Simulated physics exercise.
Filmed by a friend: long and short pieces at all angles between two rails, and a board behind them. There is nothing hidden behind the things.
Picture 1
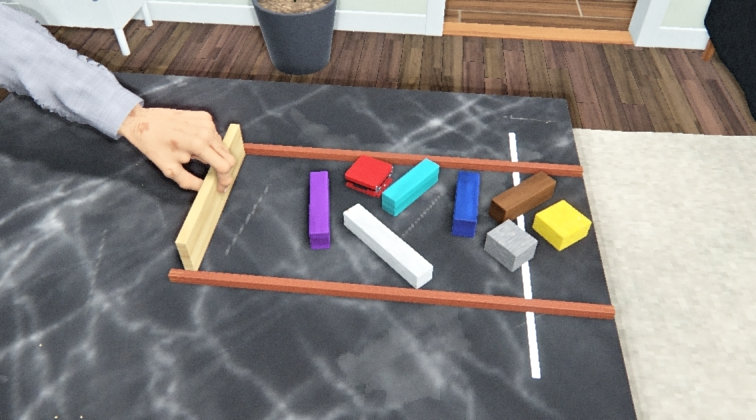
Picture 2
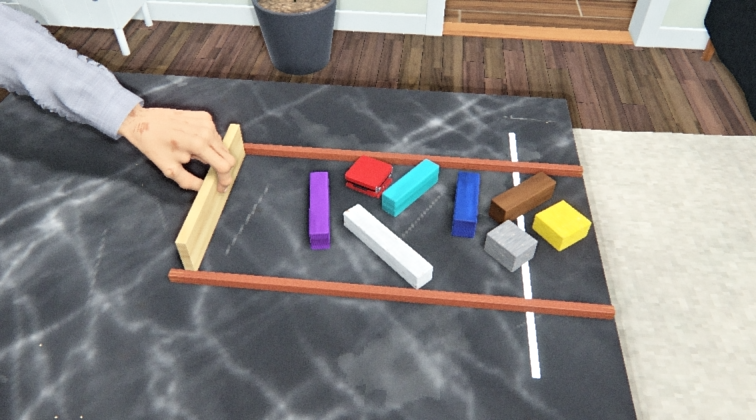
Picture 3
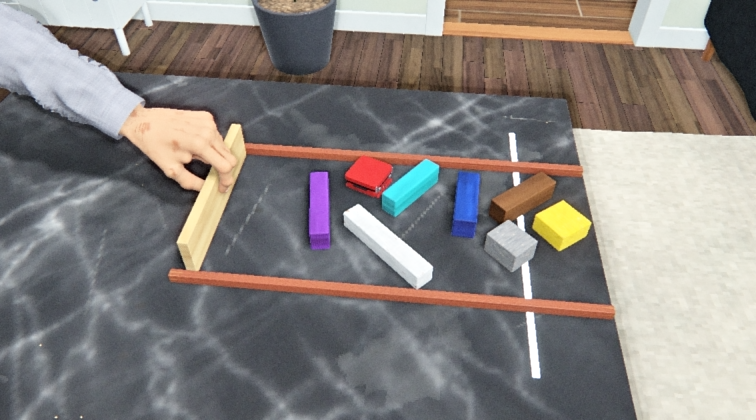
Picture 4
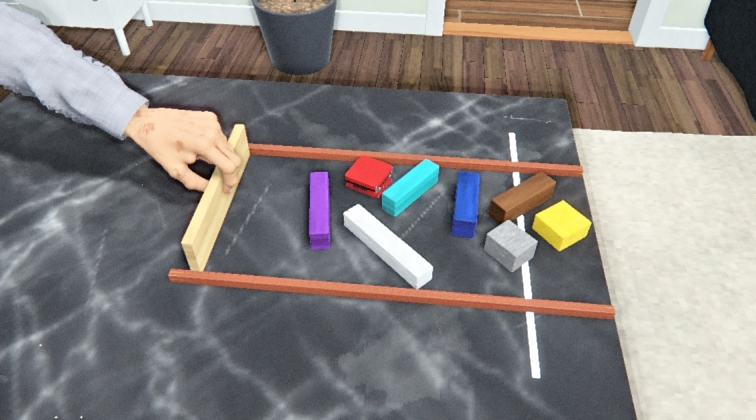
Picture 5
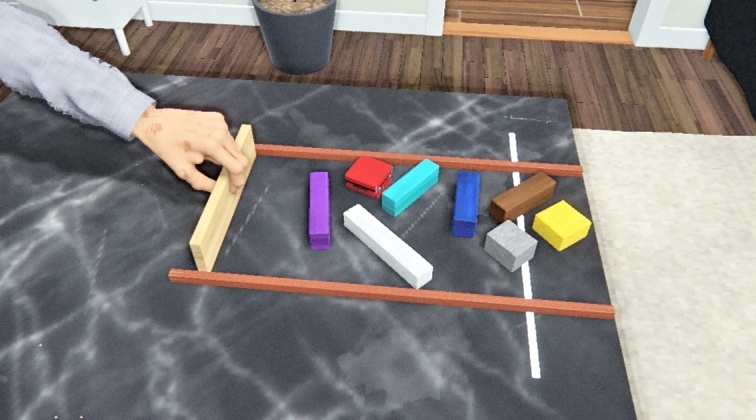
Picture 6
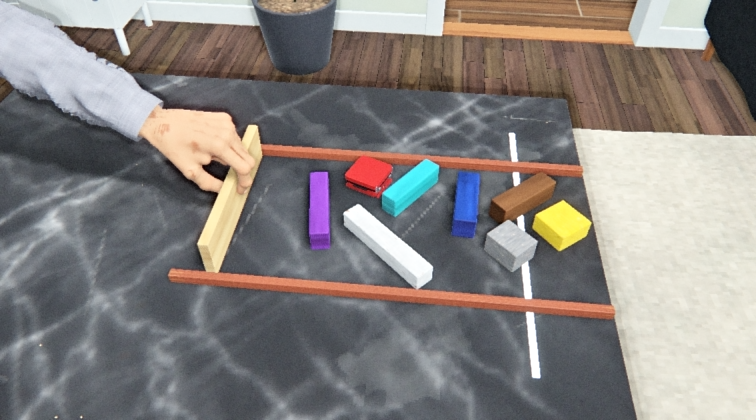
A hand slides a wooden board slightly right between two rails, behind scattered coloured blocks.
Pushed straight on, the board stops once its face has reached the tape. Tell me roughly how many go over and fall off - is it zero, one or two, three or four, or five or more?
Off the edge: One or two.
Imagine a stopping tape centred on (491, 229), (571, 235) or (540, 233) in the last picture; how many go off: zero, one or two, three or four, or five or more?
Result per tape, as listed: 1 or 2; more than four; either three or four.
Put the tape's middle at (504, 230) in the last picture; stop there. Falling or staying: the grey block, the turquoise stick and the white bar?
Taking each: The grey block holds its spot, the turquoise stick holds its spot, the white bar holds its spot.
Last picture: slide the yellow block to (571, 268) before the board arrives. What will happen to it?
In the end it falls away.
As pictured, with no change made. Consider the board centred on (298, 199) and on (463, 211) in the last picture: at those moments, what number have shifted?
Well, it's 0 at the first one and 8 at the second.
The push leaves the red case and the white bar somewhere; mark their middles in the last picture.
The red case ends up near (535, 180), and the white bar near (558, 256).
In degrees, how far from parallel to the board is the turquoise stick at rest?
Angle: Around 5°.
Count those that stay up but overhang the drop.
The total here is 1.
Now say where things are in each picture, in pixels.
The first picture shows yellow block (561, 225); brown stick (523, 198); grey block (510, 246); board (215, 193); tape (522, 231).
The second picture shows brown stick (522, 199); red case (369, 178).
The third picture shows grey block (510, 246); blue stick (466, 204).
The fourth picture shows yellow block (561, 225); board (220, 193).
The fifth picture shows brown stick (522, 199); purple stick (320, 209).
The sixth picture shows yellow block (561, 225); brown stick (522, 199); grey block (510, 246); board (234, 194); tape (522, 231).
Soon after, none off yet; yellow block at rest near (561, 225); brown stick at rest near (522, 199); grey block at rest near (510, 246).
In the end, the number that fall off is one or two; gone, brown stick and yellow block.
